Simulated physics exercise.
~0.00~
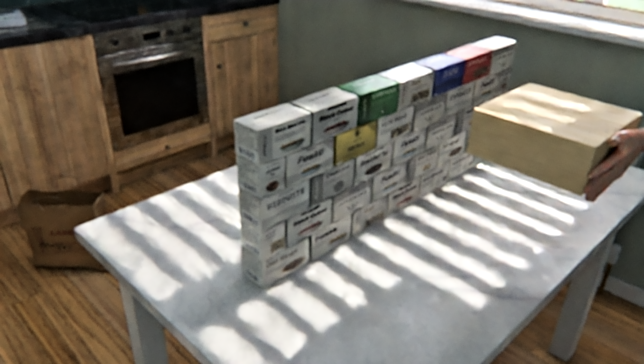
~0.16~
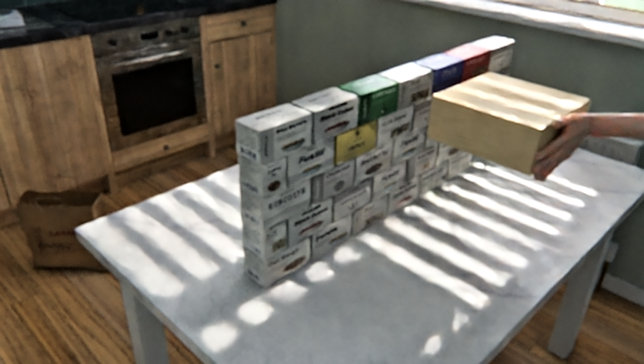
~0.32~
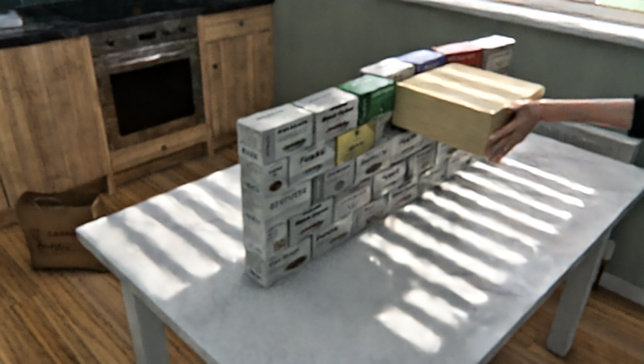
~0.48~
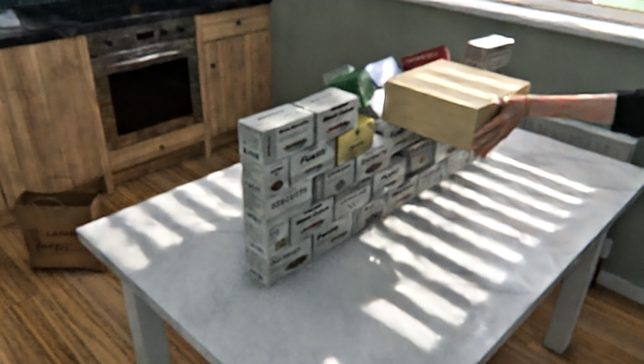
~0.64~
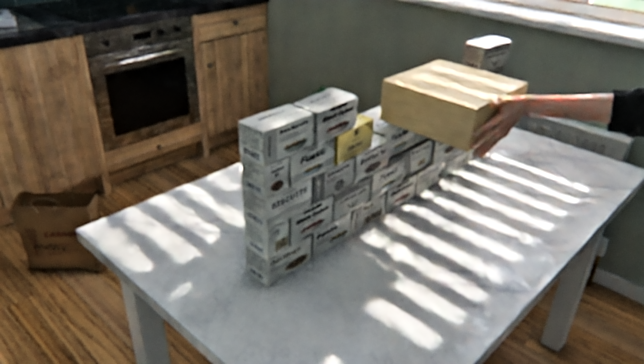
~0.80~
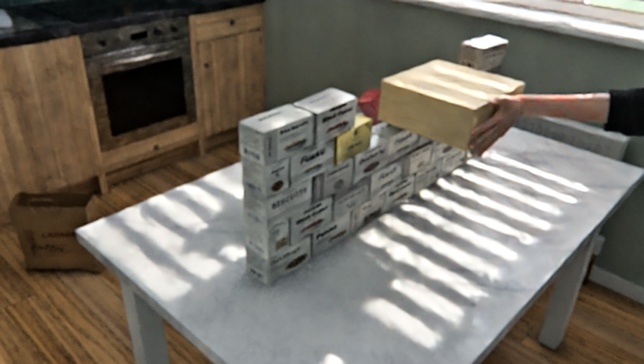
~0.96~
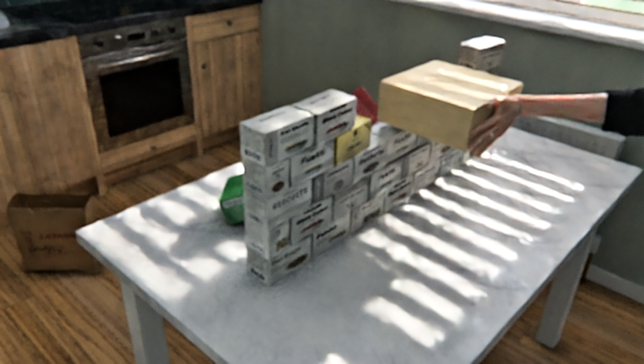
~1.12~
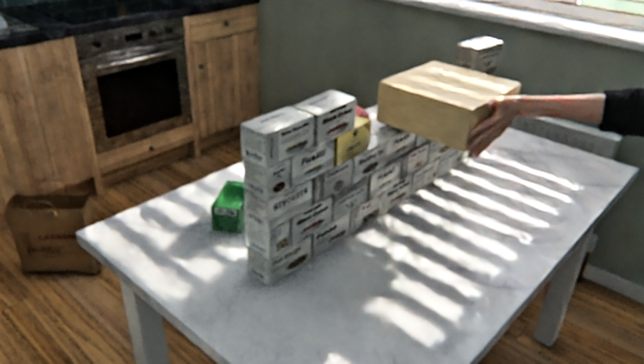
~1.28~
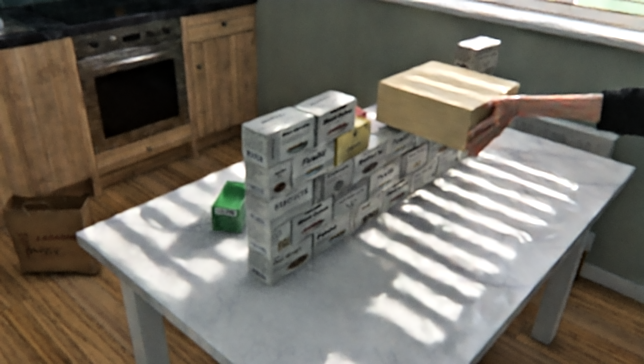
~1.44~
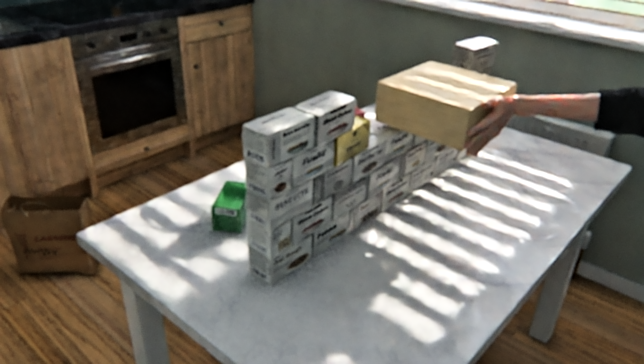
A hand pushed a pale wooden block into the top of a wall of white boxes on a table, knocking several off the back, including blue, red and green ones, while the yellow box stayed put and the green one came to rest behind the wall.
